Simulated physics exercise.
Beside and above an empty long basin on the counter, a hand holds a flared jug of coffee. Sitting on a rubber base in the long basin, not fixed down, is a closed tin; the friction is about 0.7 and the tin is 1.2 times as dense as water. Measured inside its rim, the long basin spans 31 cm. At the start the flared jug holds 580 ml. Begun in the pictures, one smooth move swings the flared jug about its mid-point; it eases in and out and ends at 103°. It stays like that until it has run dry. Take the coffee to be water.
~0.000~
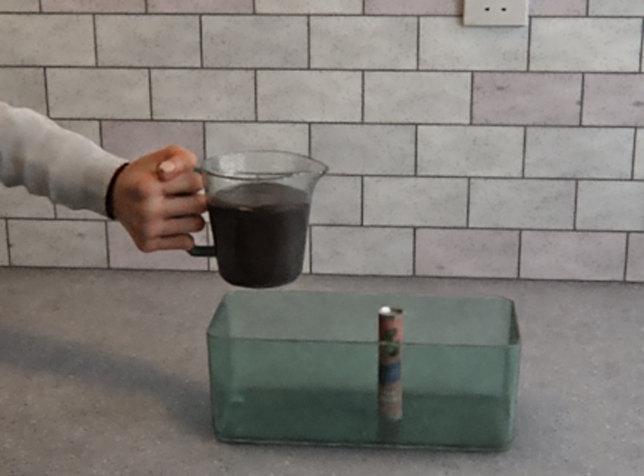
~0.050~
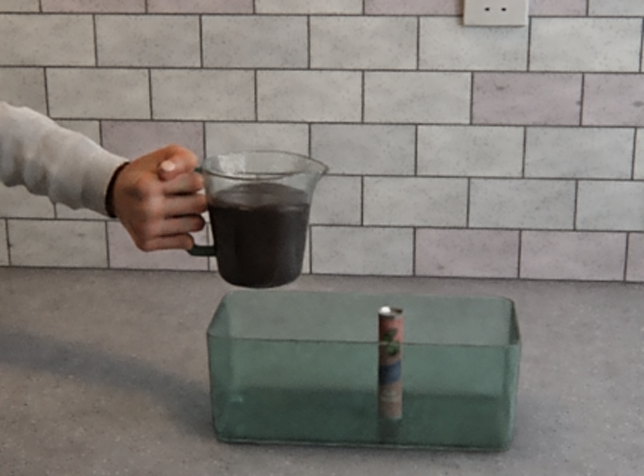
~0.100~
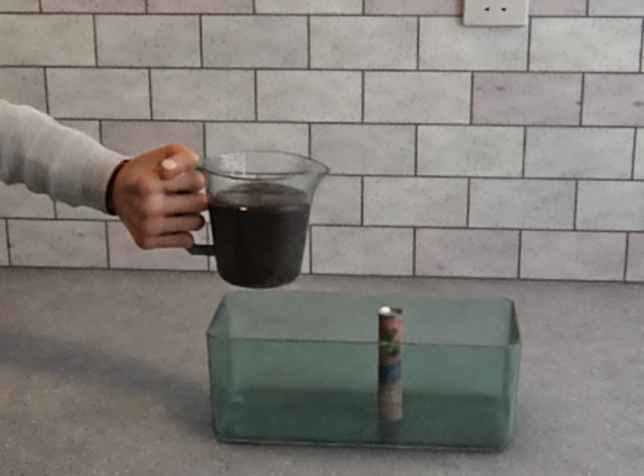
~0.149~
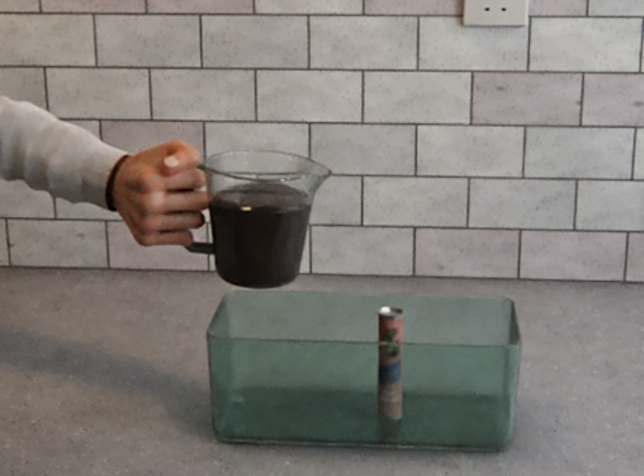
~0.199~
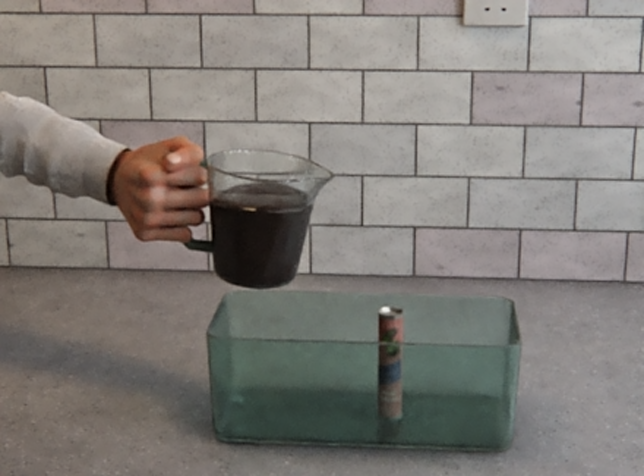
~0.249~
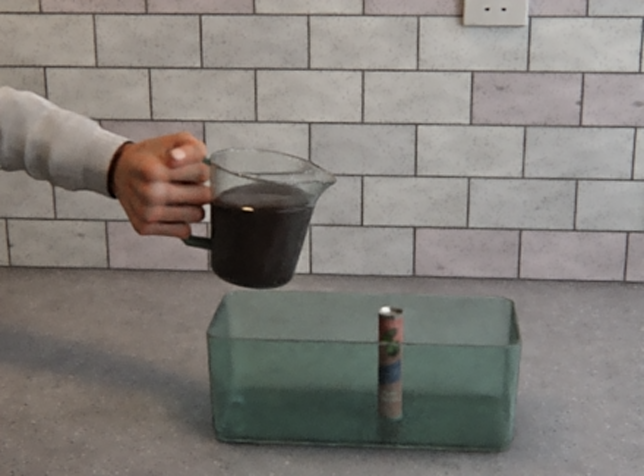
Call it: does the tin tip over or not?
It tips over.
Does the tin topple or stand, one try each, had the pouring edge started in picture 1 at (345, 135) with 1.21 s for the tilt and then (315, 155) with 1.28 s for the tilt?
The tin overturns the first time and overturns the second time.
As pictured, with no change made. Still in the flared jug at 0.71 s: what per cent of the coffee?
I'd estimate some 88 % remains.
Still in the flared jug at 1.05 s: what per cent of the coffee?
Roughly 30 per cent.
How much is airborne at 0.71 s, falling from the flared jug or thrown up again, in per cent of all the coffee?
About 10 per cent.
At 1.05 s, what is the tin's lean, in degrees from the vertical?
The tilt is near 15°.
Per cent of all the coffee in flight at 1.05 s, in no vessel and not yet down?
Estimate: About 14 in a hundred.
By 0.71 s the tilt is 60° and 88 per cent is still to pour; the tin stands where it began.
By 1.05 s the tilt is 94° and 29 per cent is still to pour; the tin leans 15°.
By 1.40 s the tilt is 103° and 1 per cent is still to pour; the tin lies on its side.
By 1.79 s the tilt is 103° and 0 per cent is still to pour; the tin lies on its side.
At rest the tin lies on its side.
